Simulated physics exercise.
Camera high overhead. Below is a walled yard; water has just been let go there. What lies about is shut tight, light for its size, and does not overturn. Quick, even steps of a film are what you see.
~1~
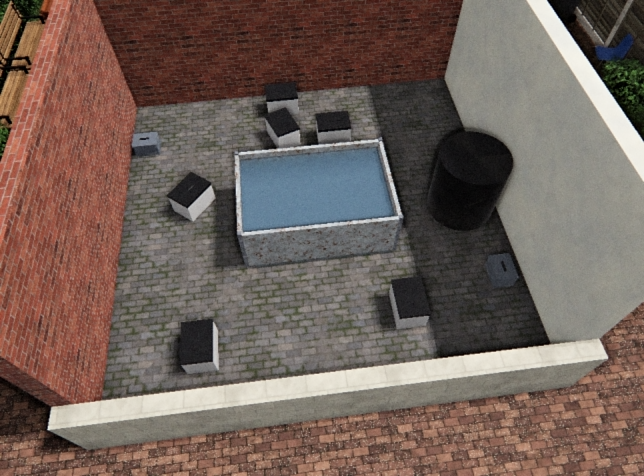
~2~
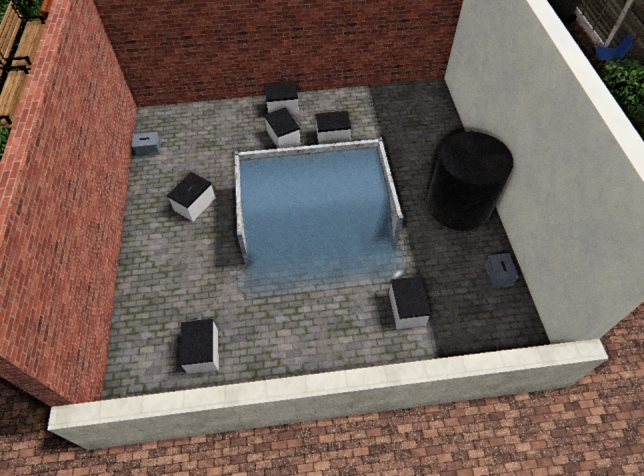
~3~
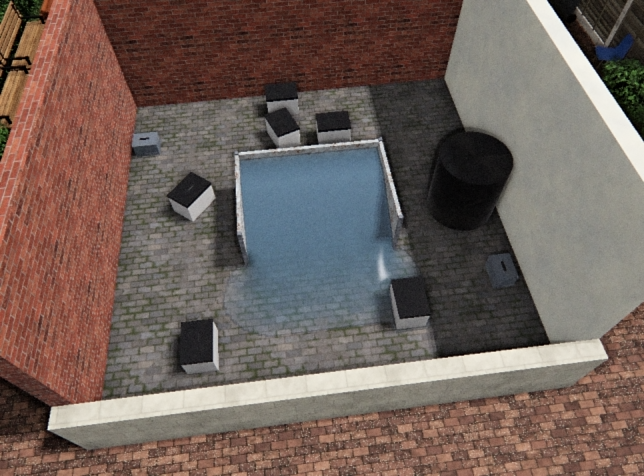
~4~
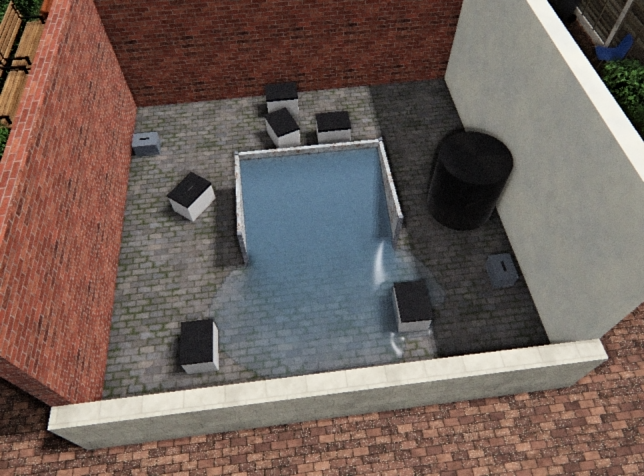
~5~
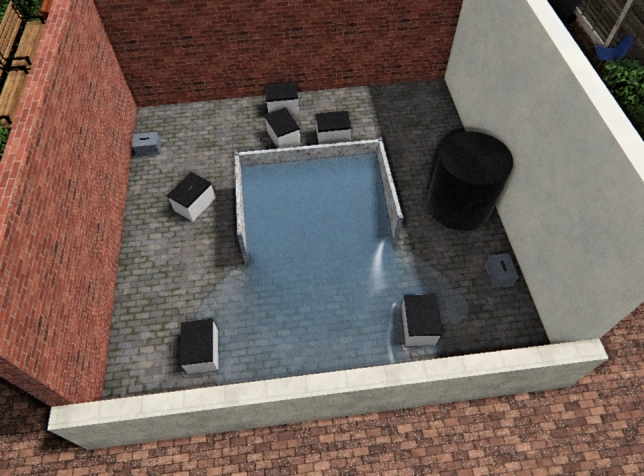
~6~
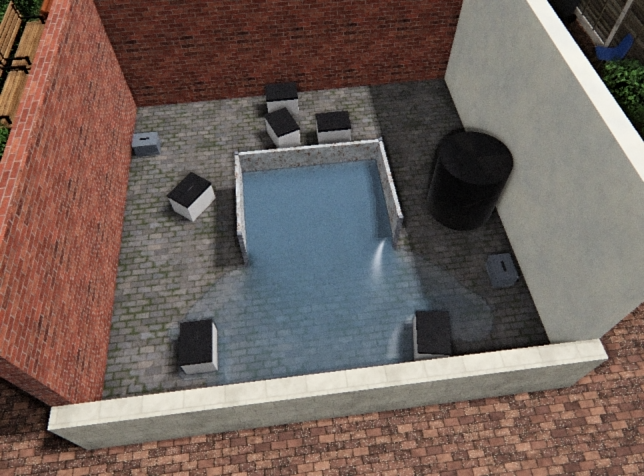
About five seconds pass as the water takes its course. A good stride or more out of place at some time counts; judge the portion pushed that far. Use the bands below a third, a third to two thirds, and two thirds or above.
It falls a third to two thirds.
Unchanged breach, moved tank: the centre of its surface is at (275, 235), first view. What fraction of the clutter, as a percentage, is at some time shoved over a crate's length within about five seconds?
It works out near 60 %.
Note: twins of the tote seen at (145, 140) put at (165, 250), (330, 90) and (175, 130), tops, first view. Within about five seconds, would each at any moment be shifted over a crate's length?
In sequence: Pushed clear, doesn't go far, pushed clear.
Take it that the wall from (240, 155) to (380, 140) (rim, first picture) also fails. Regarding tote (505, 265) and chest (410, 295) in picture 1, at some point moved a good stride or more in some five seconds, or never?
First under that mark, then under that mark.
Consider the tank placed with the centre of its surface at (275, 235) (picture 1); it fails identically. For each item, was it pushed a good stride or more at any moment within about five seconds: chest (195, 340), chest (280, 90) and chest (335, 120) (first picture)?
Results in order: Made it that far / never that far / never that far.
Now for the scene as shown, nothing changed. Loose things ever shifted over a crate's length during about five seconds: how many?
The count is 5.
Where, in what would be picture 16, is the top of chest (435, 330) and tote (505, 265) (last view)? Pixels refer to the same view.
(516, 264) and (478, 243).
A moment on, 1 of 8 are well off their spots; 0 afloat.
Next, 2 of 8 are well off their spots; 2 afloat.
Later, 4 of 8 are well off their spots; 2 afloat.
In the end, 4 of 8 are well off their spots, and 5 have been at some point; 4 afloat.
